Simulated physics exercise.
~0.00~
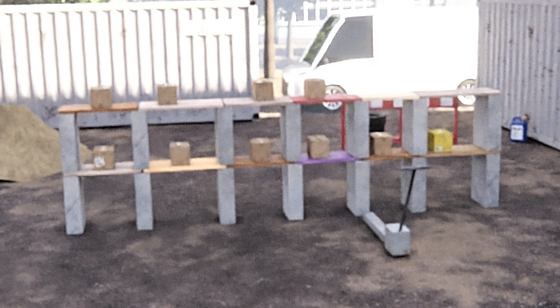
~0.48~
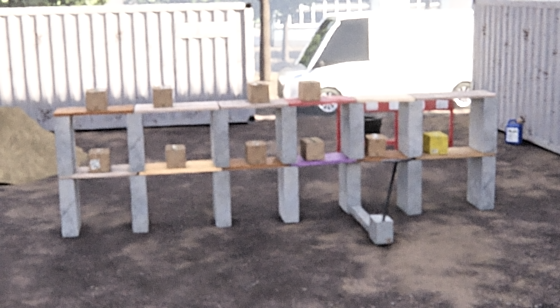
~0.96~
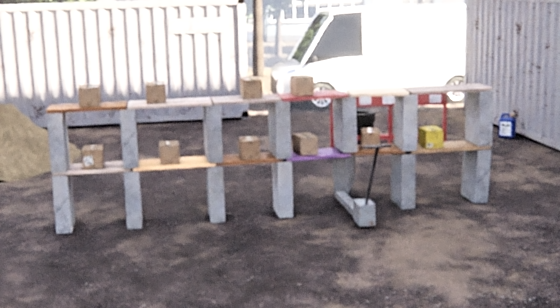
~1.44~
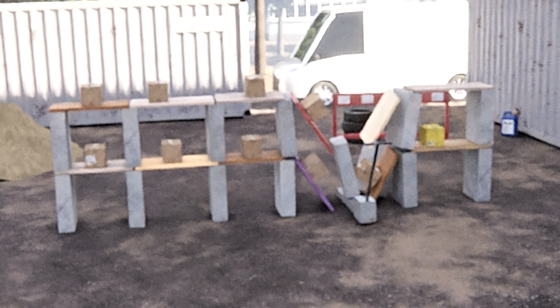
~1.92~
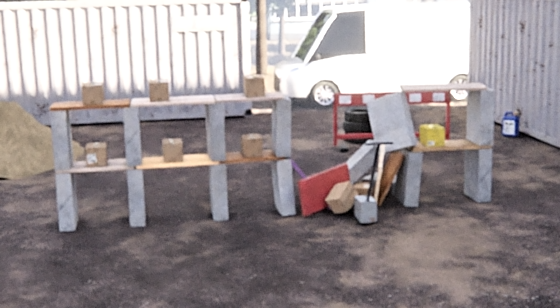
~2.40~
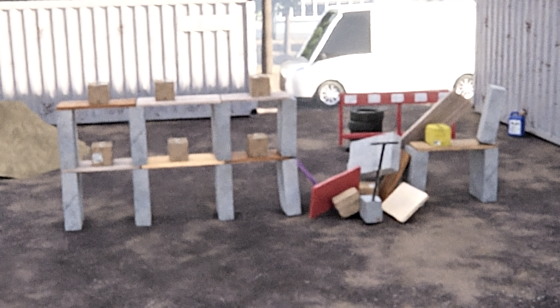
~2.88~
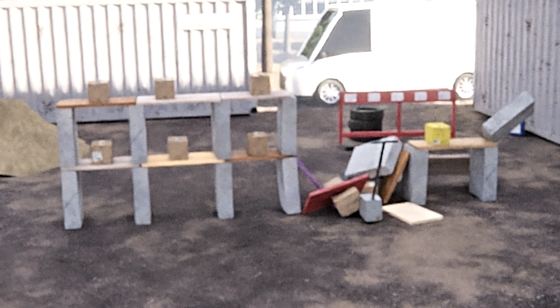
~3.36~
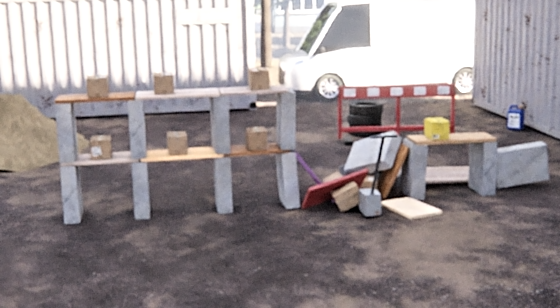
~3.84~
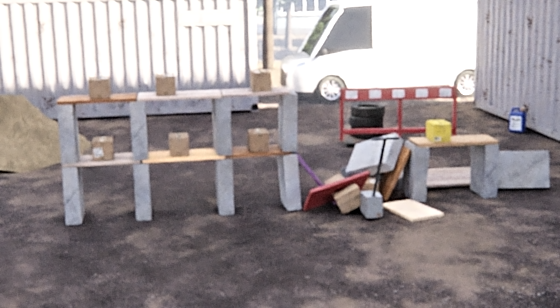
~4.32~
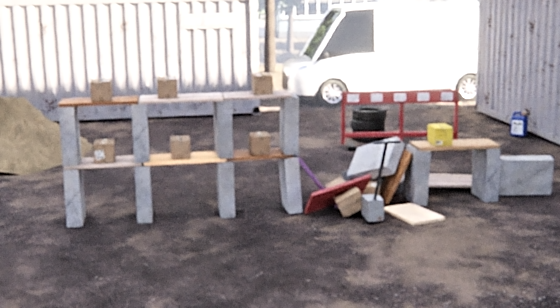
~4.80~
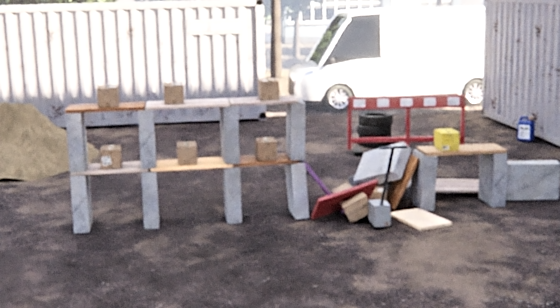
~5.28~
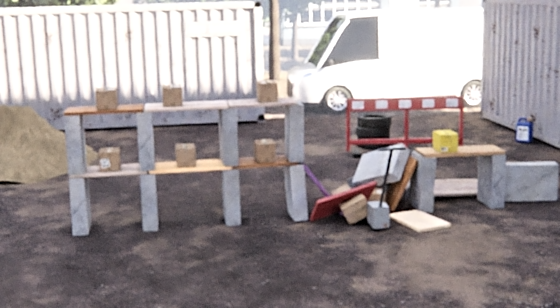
In this clip, a low jack slides in against the foot of an upright in a two-tier row of light blocks and boards, and the middle-right section collapses, dropping the red and purple boards into a heap while the left section and a yellow carton stay up.
